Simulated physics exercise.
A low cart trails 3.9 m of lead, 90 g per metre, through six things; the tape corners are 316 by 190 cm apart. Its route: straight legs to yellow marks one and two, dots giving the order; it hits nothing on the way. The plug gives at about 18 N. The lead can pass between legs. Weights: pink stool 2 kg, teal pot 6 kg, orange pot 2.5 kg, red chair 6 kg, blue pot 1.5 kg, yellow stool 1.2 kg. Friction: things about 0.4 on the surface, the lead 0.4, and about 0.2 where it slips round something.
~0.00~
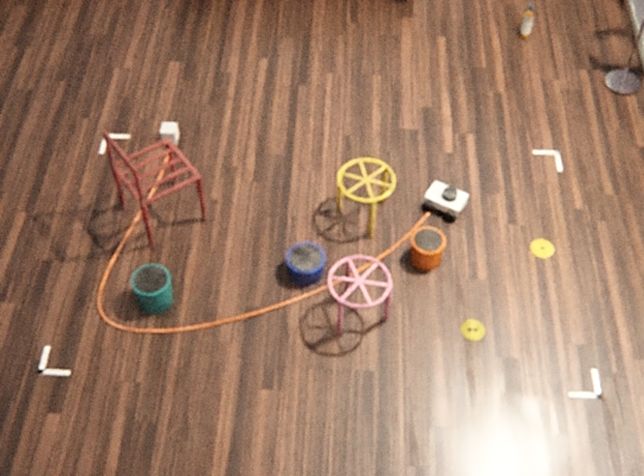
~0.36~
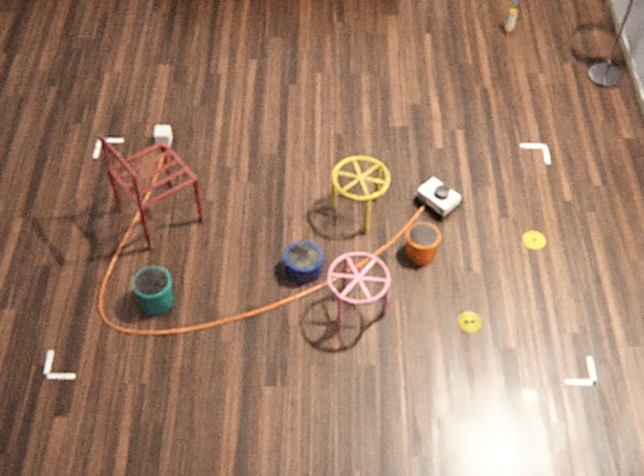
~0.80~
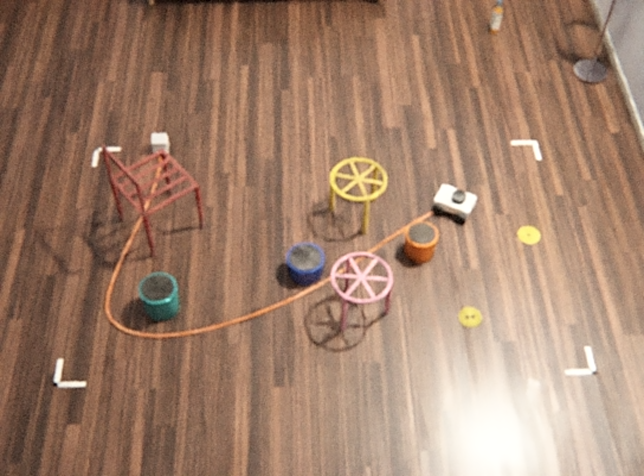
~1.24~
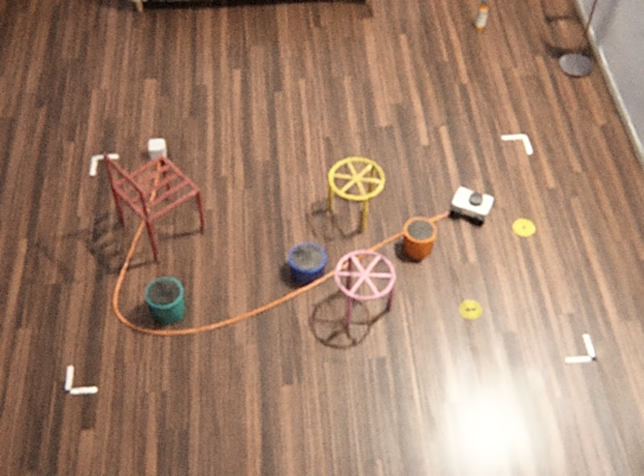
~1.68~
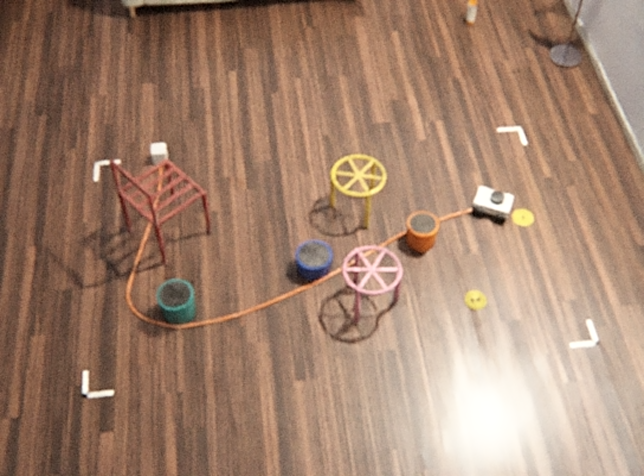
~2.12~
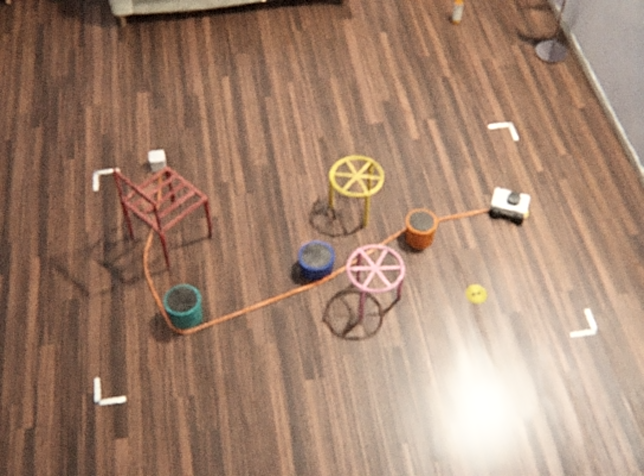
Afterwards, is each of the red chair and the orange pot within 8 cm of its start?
Result: Red chair stays put, orange pot stays put.
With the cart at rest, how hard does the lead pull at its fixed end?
Roughly 4 N.
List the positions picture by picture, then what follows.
The first frame shows shows, red chair (155, 170); orange pot (429, 240); marks (542, 249) (472, 330); lead runs through (108, 271) (171, 331) (298, 299) (401, 242); cart (438, 203).
In the second frame, shows, lead runs through (173, 332) (396, 238); cart (432, 199).
In the third frame, shows, lead runs through (185, 334) (398, 233); cart (447, 205).
In the fourth frame, shows, lead runs through (202, 329); cart (464, 208).
In the fifth frame, shows, lead runs through (226, 318); cart (485, 206).
The sixth frame shows shows, red chair (164, 198); orange pot (422, 221); lead runs through (156, 297) (247, 310) (445, 219); cart (501, 207).
After 2.8 s, cart at (511, 225), lead slack at the fixed end; nothing else has moved.
After 3.5 s, cart at (499, 249), lead slack at the fixed end; nothing else has moved.
After 4.2 s, cart at (485, 275), lead slack at the fixed end; nothing else has moved.
After 5.0 s, cart at (474, 290), 3 N at the fixed end; nothing else has moved.
After 5.4 s, cart at (474, 290), 4 N at the fixed end; orange pot 1 cm off its start at (422, 221), red chair 0 cm off its start at (164, 198).
